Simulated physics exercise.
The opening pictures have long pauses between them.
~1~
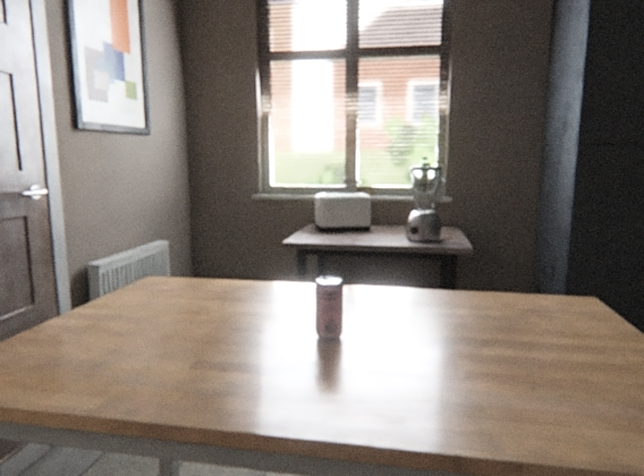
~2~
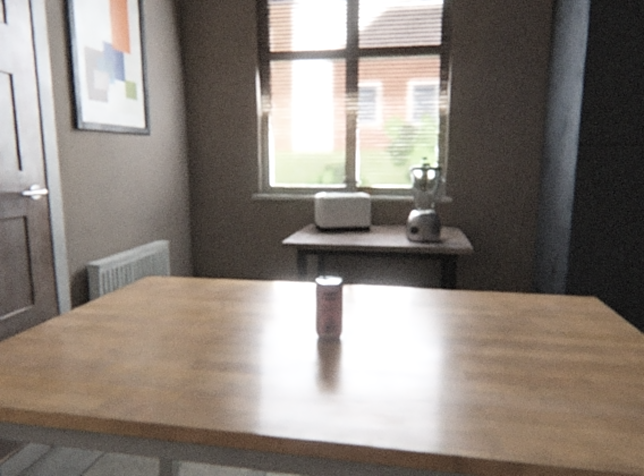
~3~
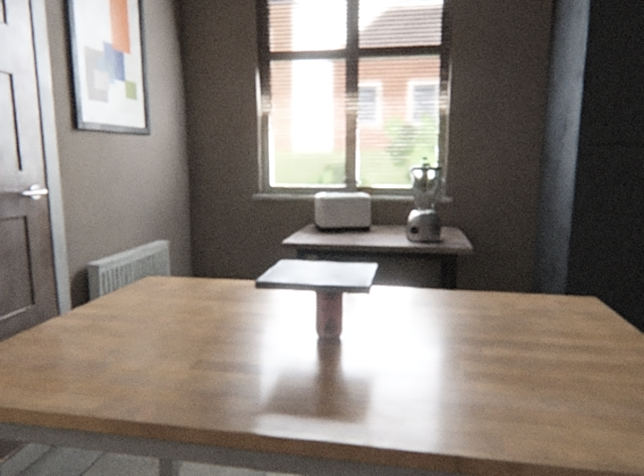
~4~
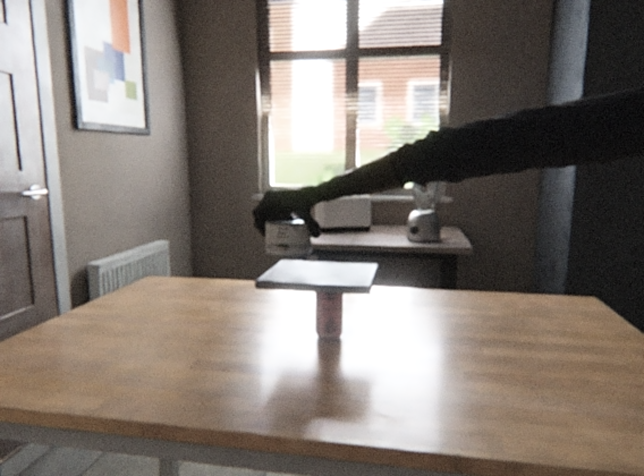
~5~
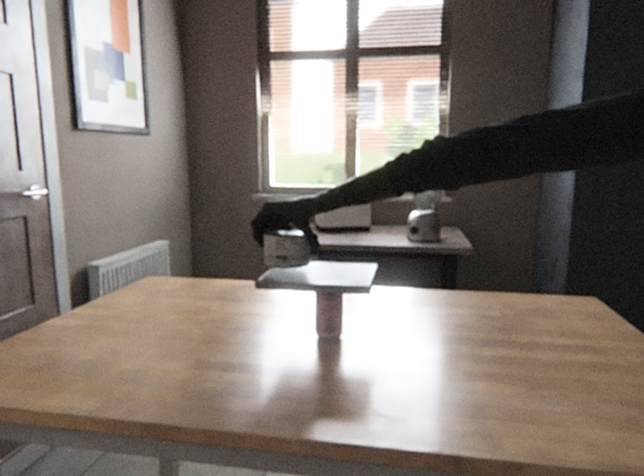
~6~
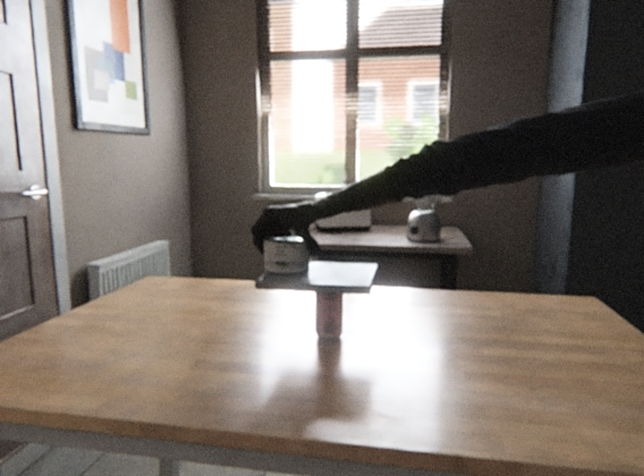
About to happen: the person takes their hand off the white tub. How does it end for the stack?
It will not stay intact.
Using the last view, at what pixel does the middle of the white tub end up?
Around (259, 310).
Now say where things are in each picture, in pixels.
In the first picture, the last thing is not in view yet.
In the second picture, the last thing is not in view yet.
In the third picture, the last thing is not in view yet; grey lid (321, 276).
In the fourth picture, still above its spot; white tub (289, 236); grey lid (321, 276).
In the fifth picture, still above its spot; white tub (287, 247); grey lid (321, 276).
In the sixth picture, in place under the hand; white tub (287, 254); grey lid (321, 276).
Then, 0.40 s later than the last frame, white tub now fallen; grey lid on its side.
Then, 0.50 s later than the last frame, grey lid on its side.
When it is over, fallen, grey lid and white tub; pink can as before. End places, in pixels of the last picture, white tub near (259, 310). The stack gives way.
